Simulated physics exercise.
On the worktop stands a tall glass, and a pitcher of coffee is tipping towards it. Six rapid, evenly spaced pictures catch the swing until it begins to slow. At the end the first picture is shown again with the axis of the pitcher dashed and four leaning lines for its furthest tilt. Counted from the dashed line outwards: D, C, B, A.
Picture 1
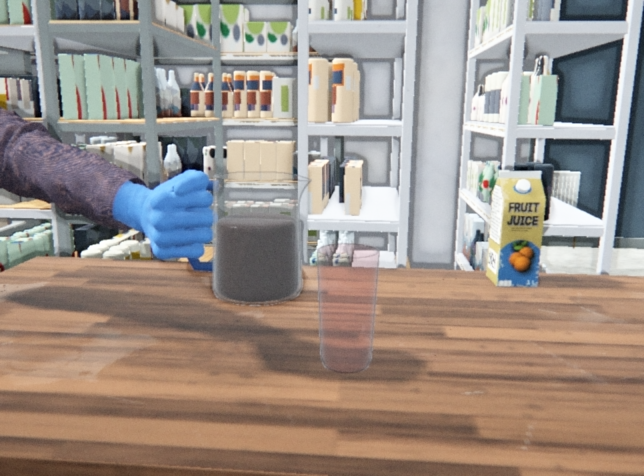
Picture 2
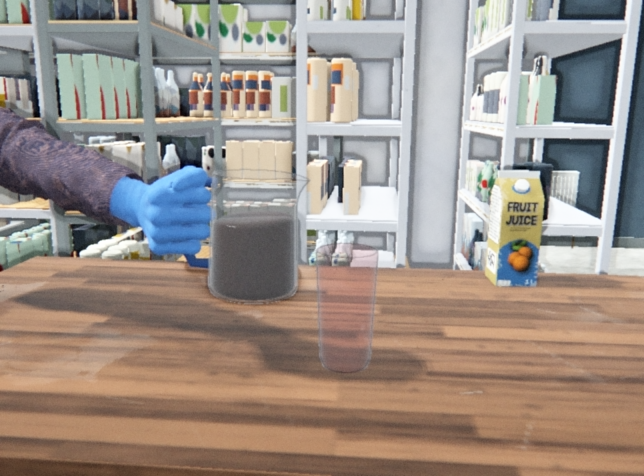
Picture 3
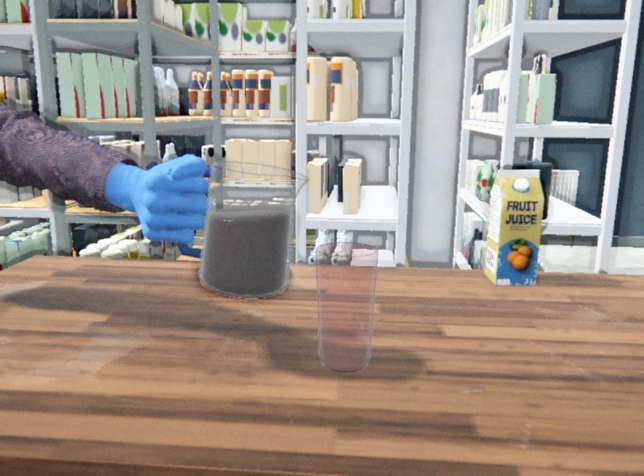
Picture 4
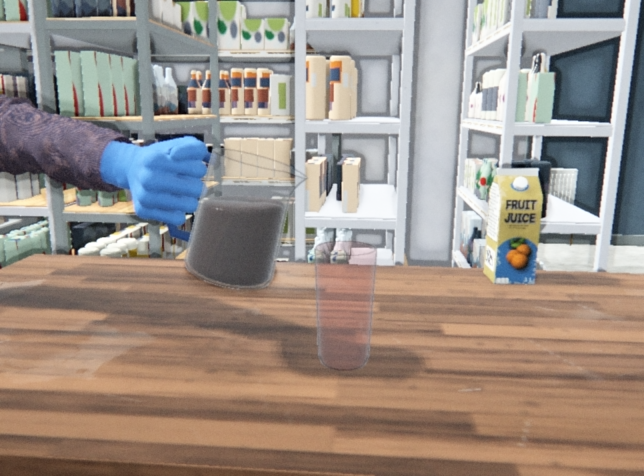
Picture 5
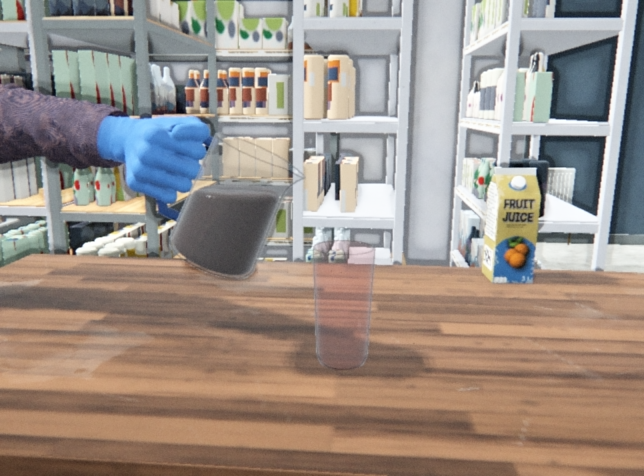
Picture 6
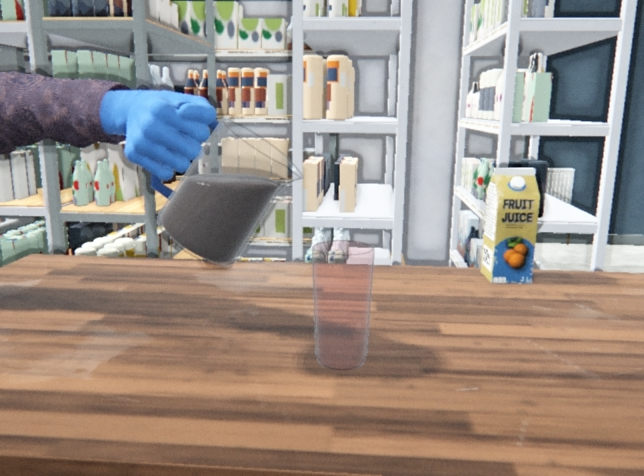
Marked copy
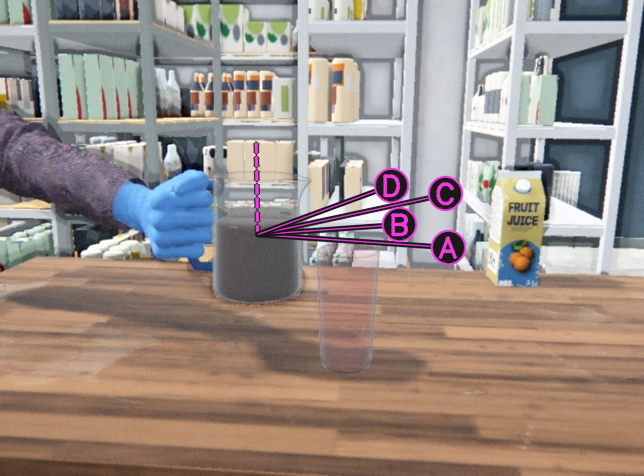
A blue-gloved hand lifts a clear pitcher of dark liquid and tilts it rightward beside a tall glass.
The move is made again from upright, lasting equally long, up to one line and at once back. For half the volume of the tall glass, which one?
It is D.
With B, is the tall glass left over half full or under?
Over.
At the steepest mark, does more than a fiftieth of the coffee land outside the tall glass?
Yes.
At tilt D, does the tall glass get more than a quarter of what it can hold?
Yes, it does.
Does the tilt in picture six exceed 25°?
Yes, it does.
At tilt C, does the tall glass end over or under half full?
Over.
On the marked copy, A at (431, 246); B at (382, 225); C at (428, 198); D at (375, 191).
For tilt A, the tall glass ends with about 80 % of what it can hold; 32 % of the coffee is spilt.
For tilt B, the tall glass ends with about 82 % of what it can hold; 16 % of the coffee is spilt.
For tilt C, the tall glass ends with about 74 % of what it can hold; 4 % of the coffee is spilt.
For tilt D, the tall glass ends with about 52 % of what it can hold.
